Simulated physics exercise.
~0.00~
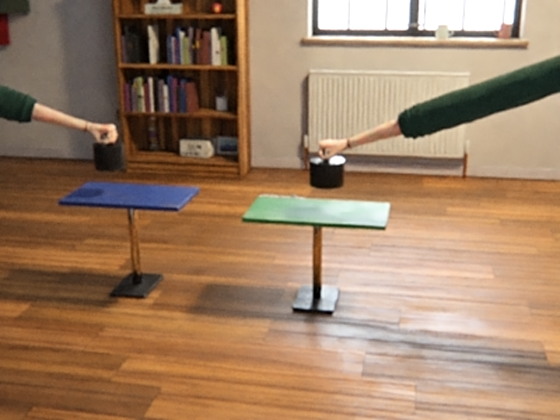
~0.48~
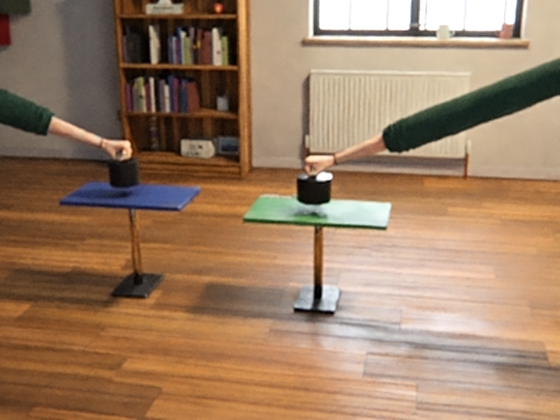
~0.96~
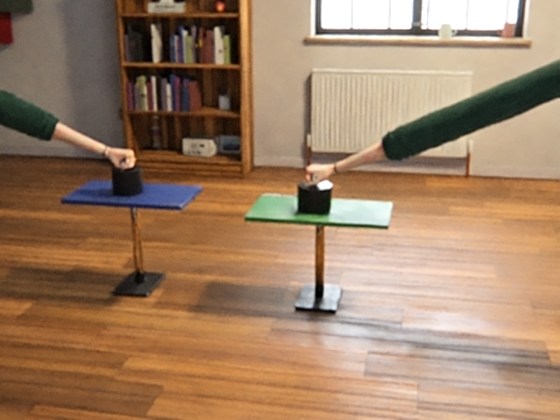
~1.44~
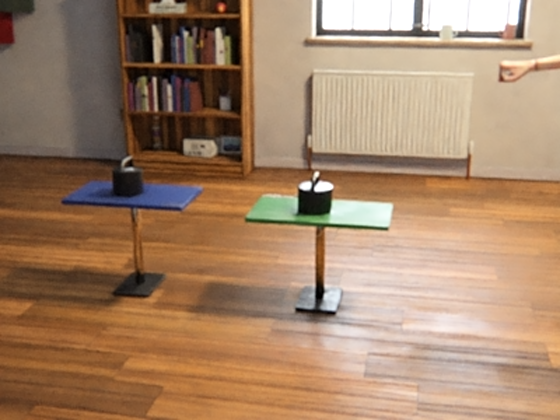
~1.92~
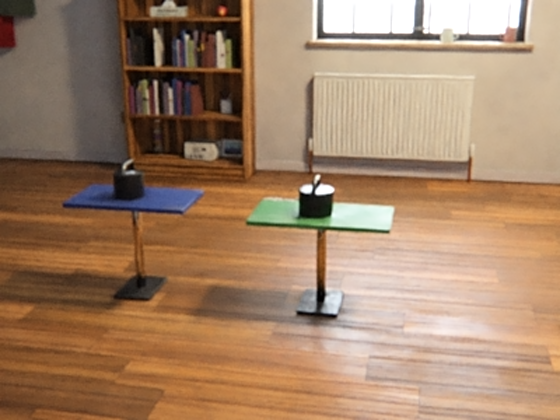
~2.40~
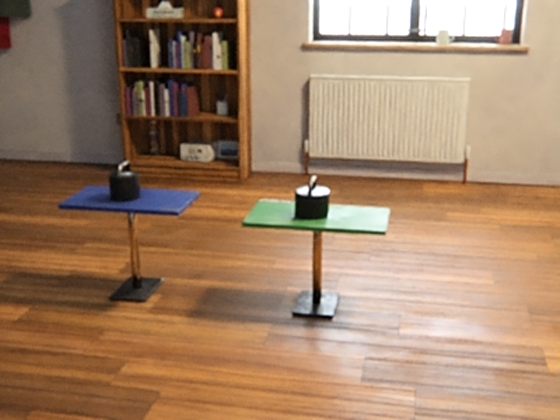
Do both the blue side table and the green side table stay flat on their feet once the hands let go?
Yes, both the blue side table and the green side table stay flat on their feet after the hands let go.
